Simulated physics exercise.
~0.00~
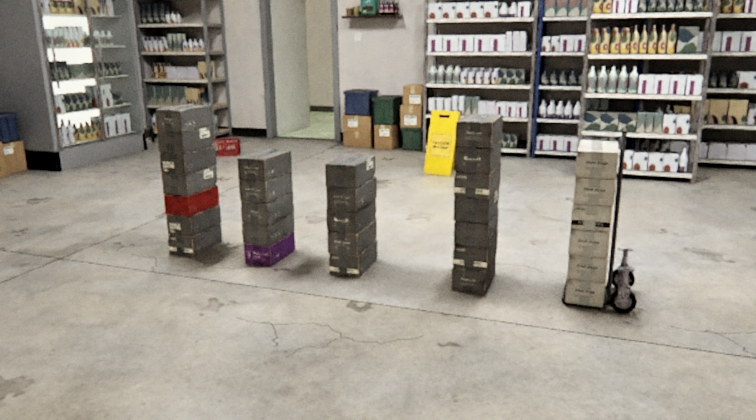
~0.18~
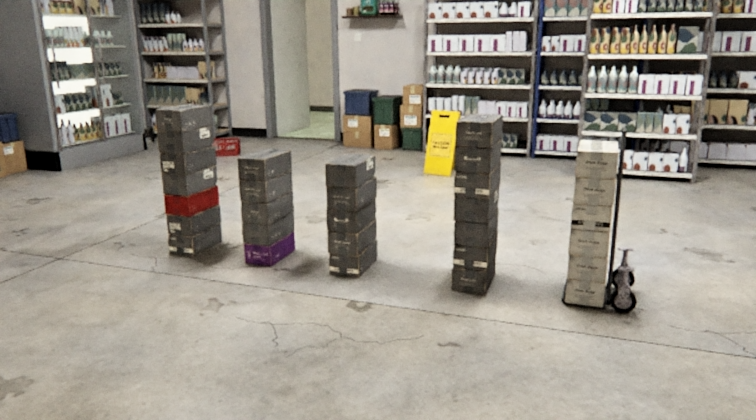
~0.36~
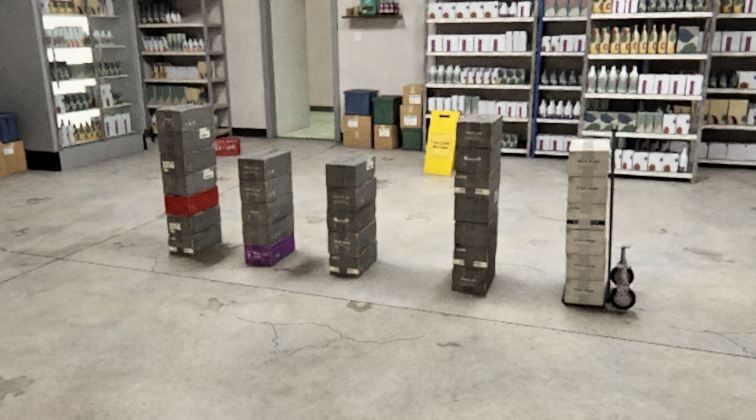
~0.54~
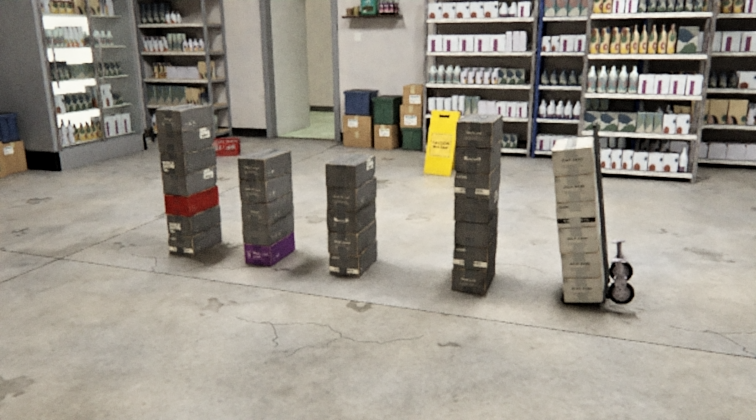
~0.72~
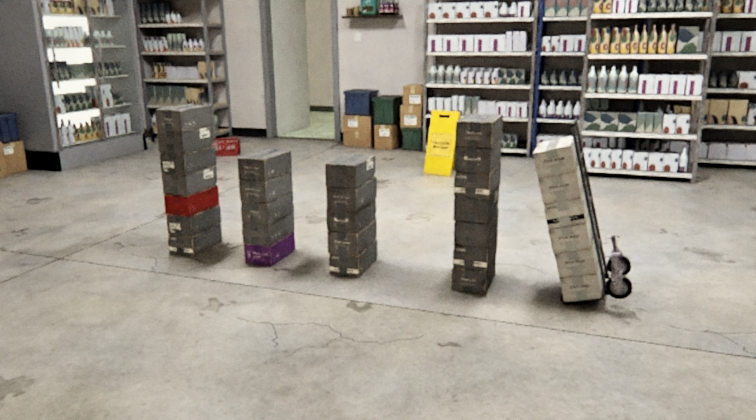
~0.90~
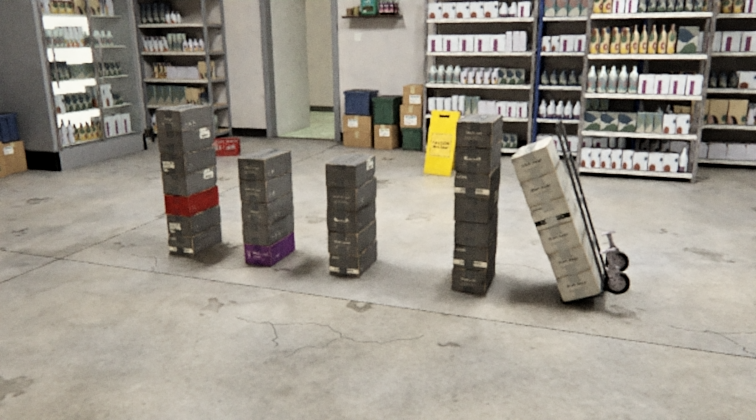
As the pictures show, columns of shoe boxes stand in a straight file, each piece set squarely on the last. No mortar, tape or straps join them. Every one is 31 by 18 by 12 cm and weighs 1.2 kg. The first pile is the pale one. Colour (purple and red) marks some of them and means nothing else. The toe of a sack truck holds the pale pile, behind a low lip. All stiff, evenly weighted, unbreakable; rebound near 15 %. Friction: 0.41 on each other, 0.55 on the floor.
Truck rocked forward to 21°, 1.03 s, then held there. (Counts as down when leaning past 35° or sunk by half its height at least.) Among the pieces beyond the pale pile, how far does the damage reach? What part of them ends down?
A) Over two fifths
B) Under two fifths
The answer is A.
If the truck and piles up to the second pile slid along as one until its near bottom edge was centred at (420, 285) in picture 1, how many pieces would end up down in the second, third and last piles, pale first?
Counts down - second: 6; third: 4; last: 7.
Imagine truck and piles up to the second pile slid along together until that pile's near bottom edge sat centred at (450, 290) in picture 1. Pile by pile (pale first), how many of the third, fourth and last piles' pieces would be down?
Down per pile: Third 4, fourth 4, last 6.
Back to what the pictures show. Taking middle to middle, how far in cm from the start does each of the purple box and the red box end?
Purple ends up some 0 cm away; red ends up some 5 cm away.
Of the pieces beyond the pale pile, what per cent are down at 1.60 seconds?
It's 0 percent at that point.
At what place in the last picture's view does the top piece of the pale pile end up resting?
It should be centred near (390, 226) in the final frame.
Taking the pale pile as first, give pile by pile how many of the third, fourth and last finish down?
By pile: Third 4, fourth 4, last 0.
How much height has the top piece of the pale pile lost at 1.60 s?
Roughly 20 cm lower.
Around 1.60 s, 6 of the pale pile down; none of the 24 other boxes down, 7 disturbed.
Around 2.30 s, 6 of the pale pile down; 11 of the 24 other boxes down; purple box tipped 8°.
Finally (3.5 s), 6 of the pale pile down; 15 of the 24 other boxes down; red box tipped 4°; purple box unmoved. That is 62 per cent. Seen by the last camera, middles, red box near (185, 198), purple box near (270, 247).
